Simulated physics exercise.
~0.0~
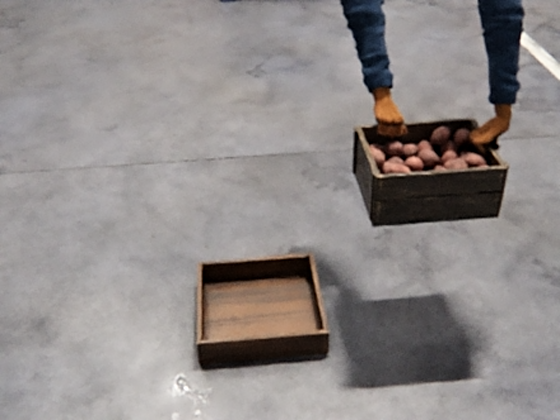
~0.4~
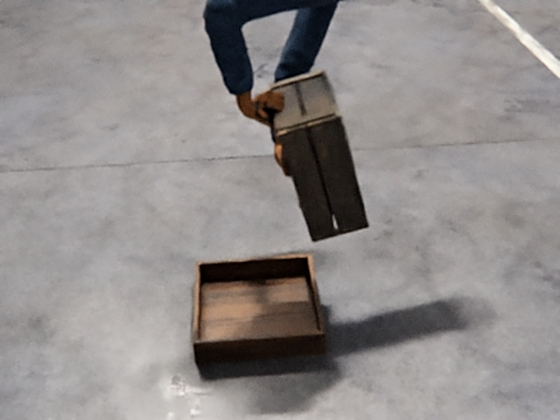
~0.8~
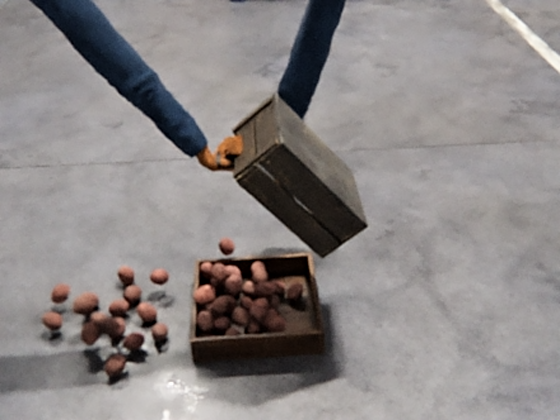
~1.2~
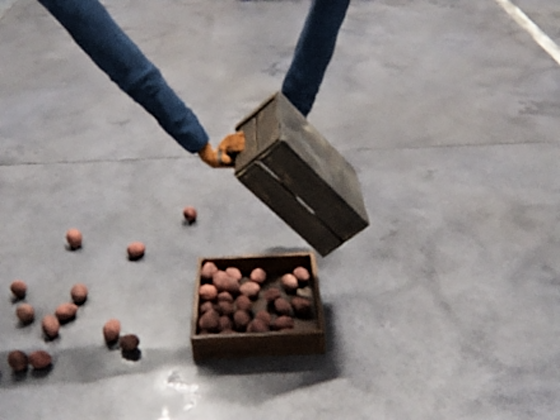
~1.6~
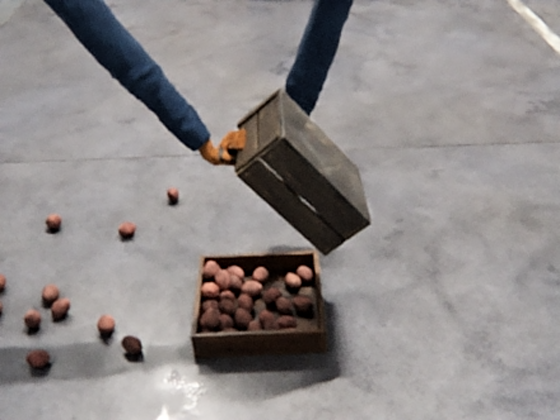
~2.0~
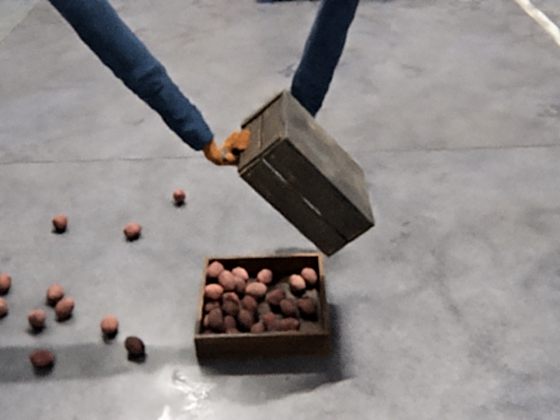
On a grey concrete floor, two blue-sleeved arms carried a dark box of red potatoes left and tipped it steeply over a wooden carton; most landed inside, but many scattered to the left and came to rest while the box stayed tilted above.
